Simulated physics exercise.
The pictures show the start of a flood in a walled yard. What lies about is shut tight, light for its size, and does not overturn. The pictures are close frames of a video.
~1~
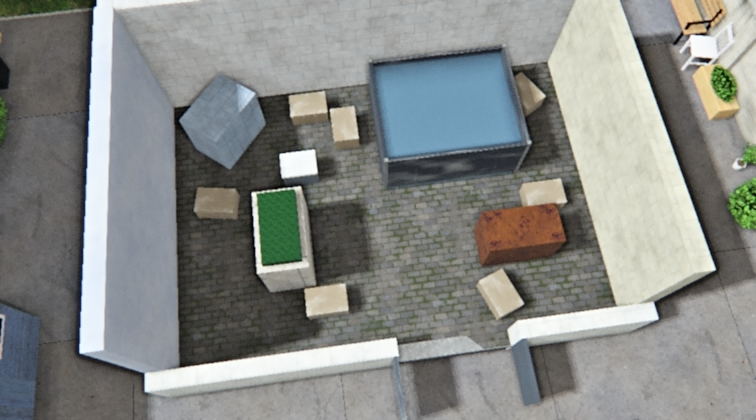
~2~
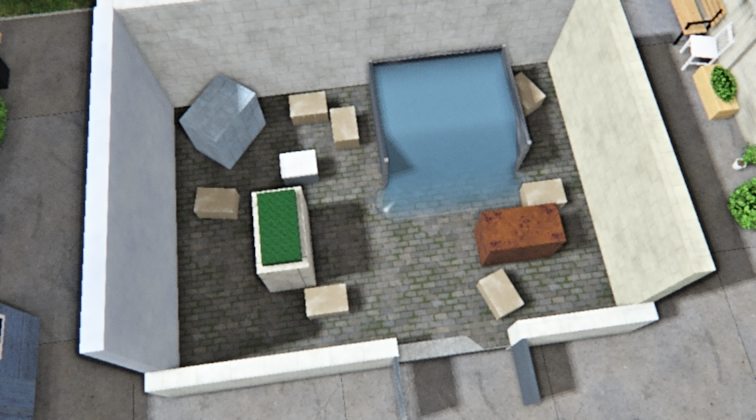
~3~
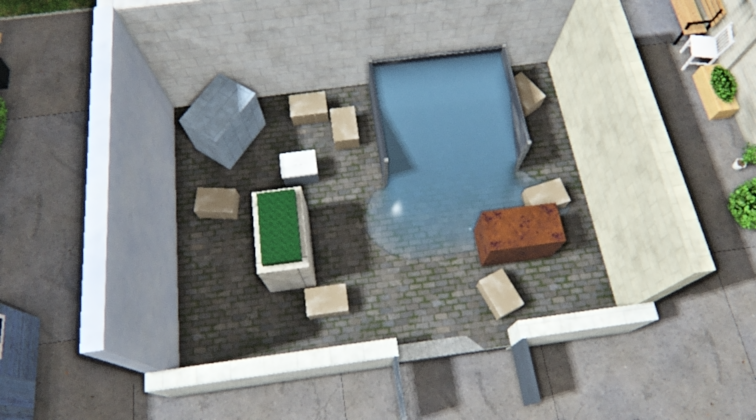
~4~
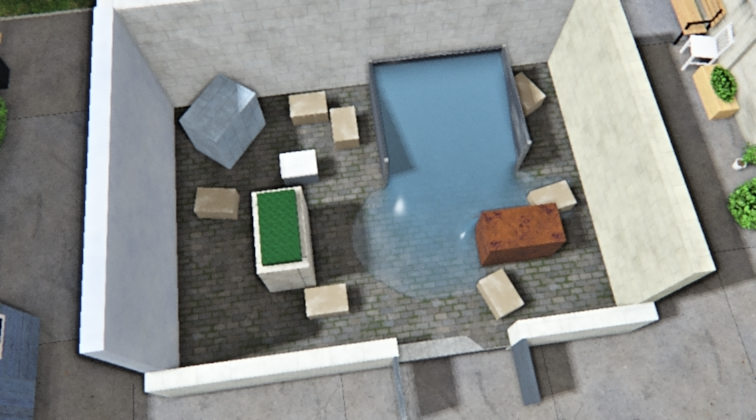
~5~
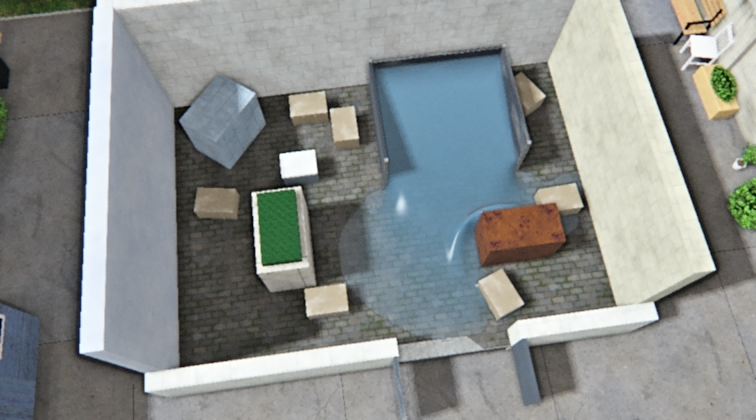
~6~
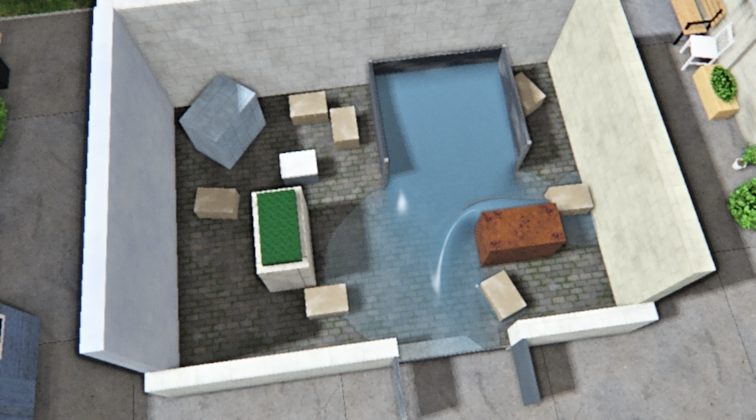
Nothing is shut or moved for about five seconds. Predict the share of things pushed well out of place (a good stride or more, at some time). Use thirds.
That comes to between one and two thirds.
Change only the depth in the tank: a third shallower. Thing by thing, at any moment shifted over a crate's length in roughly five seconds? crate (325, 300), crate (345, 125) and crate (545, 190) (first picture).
In turn: Shifted that much, under that, yes.
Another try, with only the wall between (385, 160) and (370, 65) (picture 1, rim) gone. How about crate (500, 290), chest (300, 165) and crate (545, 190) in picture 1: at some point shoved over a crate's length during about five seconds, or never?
As listed: Moved that far, yes, under that.
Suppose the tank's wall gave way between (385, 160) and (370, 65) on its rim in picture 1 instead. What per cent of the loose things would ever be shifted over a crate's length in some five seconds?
Near 80 in a hundred.
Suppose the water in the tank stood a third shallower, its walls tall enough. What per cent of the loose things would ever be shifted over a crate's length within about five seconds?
Close to 50 %.
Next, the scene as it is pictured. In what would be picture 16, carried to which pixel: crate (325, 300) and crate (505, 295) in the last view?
Around (197, 336) and (539, 276).
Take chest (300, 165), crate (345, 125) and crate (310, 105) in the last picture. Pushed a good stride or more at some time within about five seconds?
In turn: Short of that, no, less than that.
A moment on, 0 of 8 are well off their spots; 1 afloat.
Next, 3 of 8 are well off their spots; 3 afloat.
Later, 2 of 8 are well off their spots; 4 afloat.
In the end, 4 of 8 are well off their spots, and 4 have been at some point; 4 afloat.
